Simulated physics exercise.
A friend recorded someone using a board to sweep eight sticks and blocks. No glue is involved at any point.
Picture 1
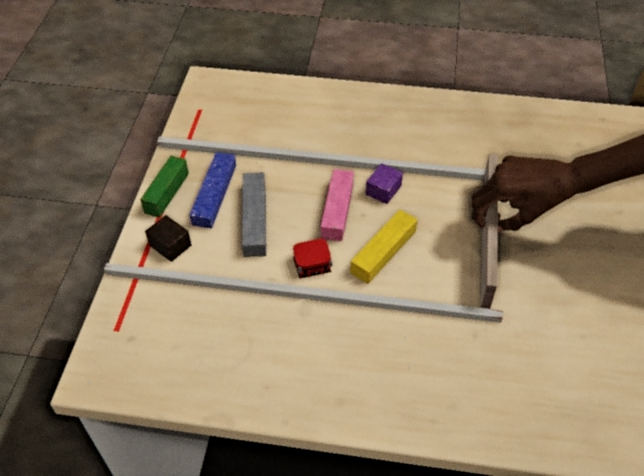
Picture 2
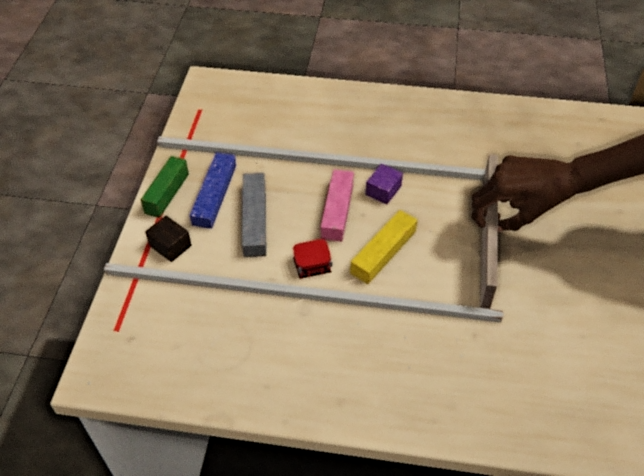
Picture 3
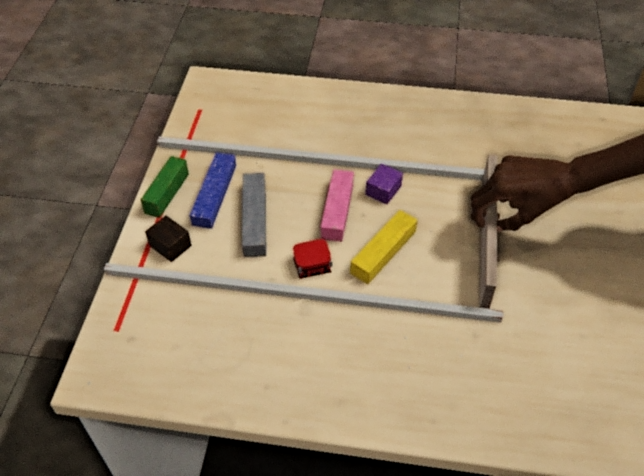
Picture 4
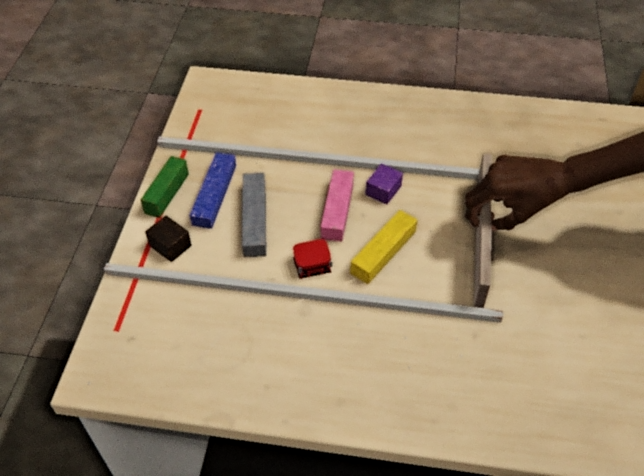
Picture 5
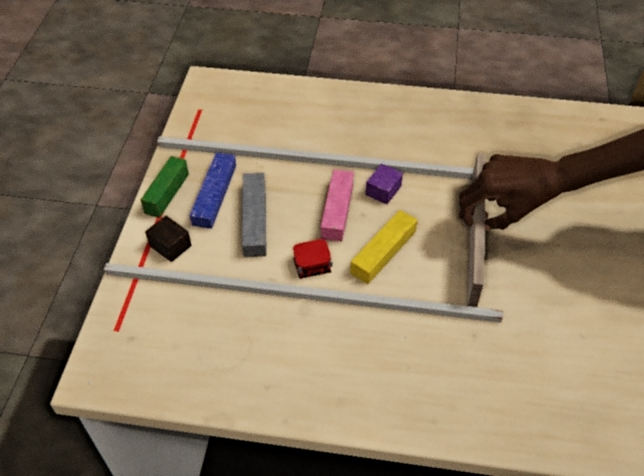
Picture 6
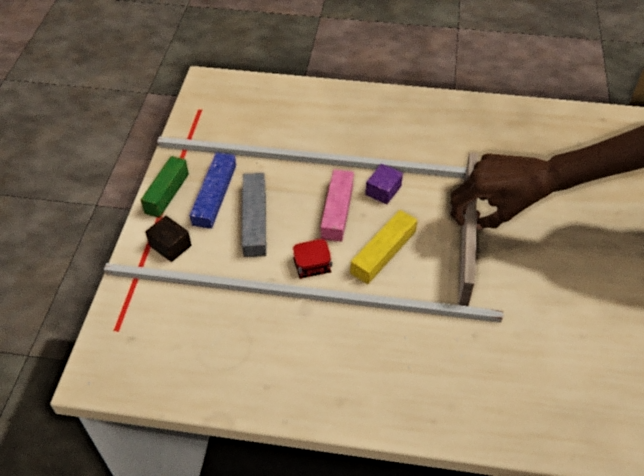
A dark-skinned hand holds a thin upright board at the right end of two pale rails on a light wooden table, seen from above at an angle over a tiled floor. Between the rails lie green, blue, grey, pink and yellow bars and black, red and purple blocks, with a red line at left. The hand slides the board slightly left, touching none of them, while the camera stays still.
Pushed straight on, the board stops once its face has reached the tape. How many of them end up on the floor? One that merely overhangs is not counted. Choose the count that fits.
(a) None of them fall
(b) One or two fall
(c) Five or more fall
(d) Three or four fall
(c) Five or more fall.
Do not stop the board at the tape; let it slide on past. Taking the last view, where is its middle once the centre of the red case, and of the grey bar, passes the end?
The middle is at (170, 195) when it's the red case, and at (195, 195) when it's the grey bar.
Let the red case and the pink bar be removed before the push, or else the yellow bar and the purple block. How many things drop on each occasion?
The count is 4 in one try and 4 in the other, in that order.
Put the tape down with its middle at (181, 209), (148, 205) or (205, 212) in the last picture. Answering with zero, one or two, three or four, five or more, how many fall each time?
Counts as listed: Three to four / more than four / either three or four.
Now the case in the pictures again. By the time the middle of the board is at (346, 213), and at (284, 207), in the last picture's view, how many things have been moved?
One spot: 4. Other spot: 6.
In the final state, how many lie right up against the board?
The count is 2.
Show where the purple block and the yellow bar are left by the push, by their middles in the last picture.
Taking them in turn, first comes (164, 163), then (144, 220).
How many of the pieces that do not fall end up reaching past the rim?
Result: 0.
A little later, none off yet; green bar at rest near (165, 186); black block at rest near (169, 239); blue bar at rest near (214, 190).
When it is over, the number that fall off is five or more; down, pink bar, red case, grey bar, blue bar, black block and green bar.
